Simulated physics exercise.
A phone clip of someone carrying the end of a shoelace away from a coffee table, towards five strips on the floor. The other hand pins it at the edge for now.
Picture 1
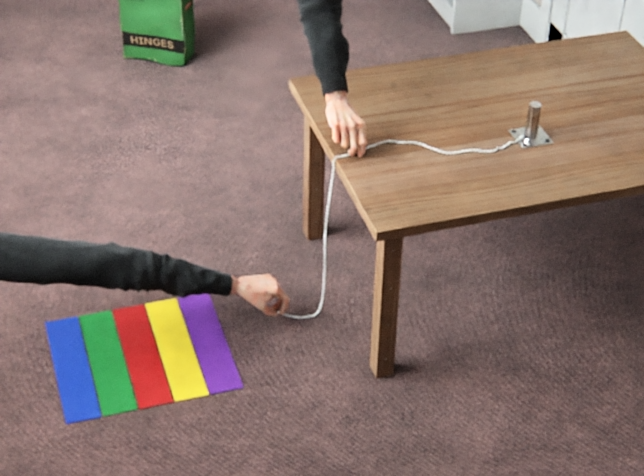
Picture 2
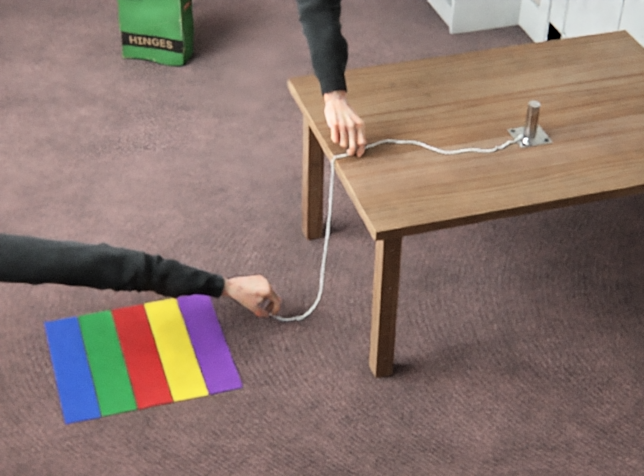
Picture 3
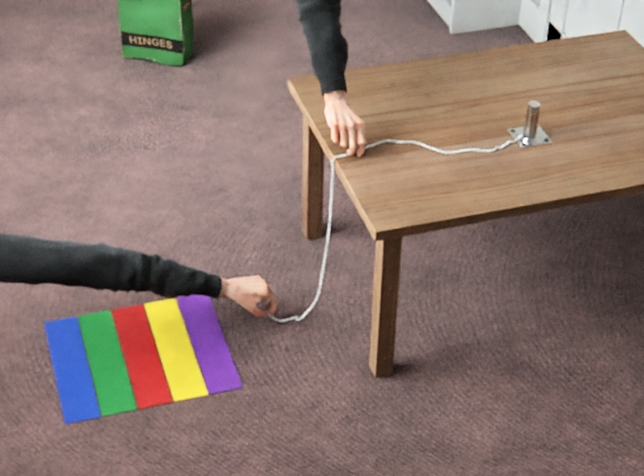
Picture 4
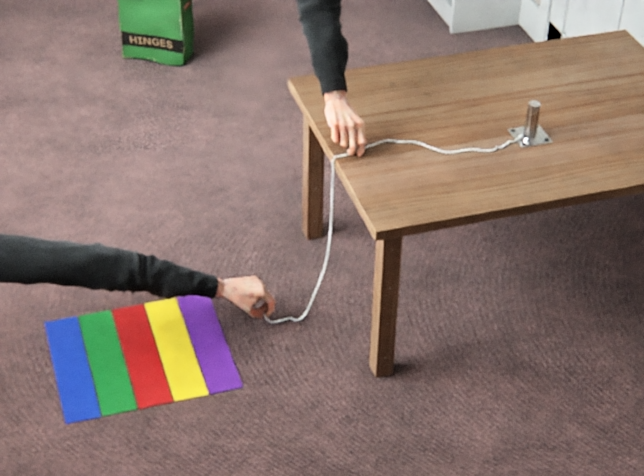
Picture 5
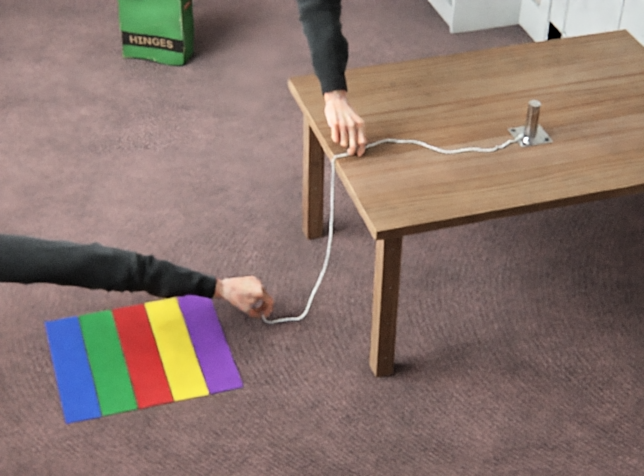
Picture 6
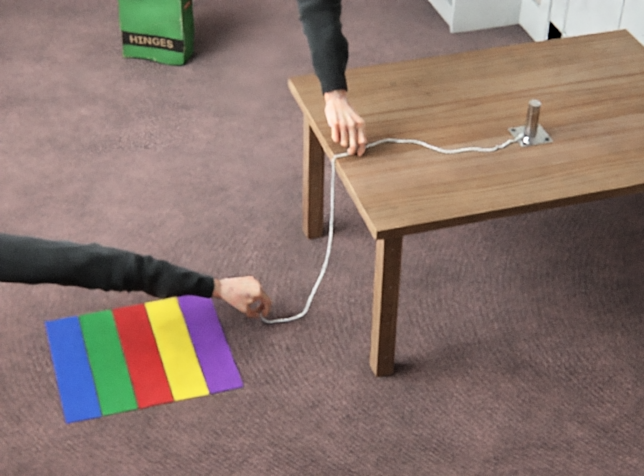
At first, one hand pins a white cord at the edge of a wooden coffee table while another hand holds its end near the floor, just right of five coloured strips. The lower hand then shifts slightly left, drawing the cord's end a little way along, while the upper hand stays put.
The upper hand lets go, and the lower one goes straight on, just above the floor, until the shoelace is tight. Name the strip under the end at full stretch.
The red one.
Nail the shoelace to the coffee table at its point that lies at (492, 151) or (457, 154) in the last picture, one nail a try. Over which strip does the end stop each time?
Taking them in turn: Red; red.
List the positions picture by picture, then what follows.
End (278, 312); purple (220, 373); yellow (186, 380); red (151, 387); green (115, 394); blue (79, 401), in the first picture.
End (270, 313); shoelace through (501, 148) (431, 148) (365, 148) (332, 191) (326, 248) (314, 306), in the second picture.
End (268, 314), in the third picture.
End (264, 314); shoelace through (501, 148) (431, 148) (365, 148) (332, 190) (329, 248) (309, 306), in the fourth picture.
End (263, 314), in the fifth picture.
End (261, 315); shoelace through (502, 147) (431, 147) (365, 148) (333, 190) (330, 247) (308, 306), in the sixth picture.
A little later, end near (195, 327); over purple.
Next, end near (158, 334); over yellow.
When it is tight, end near (137, 338); over red. It halts on the red strip.
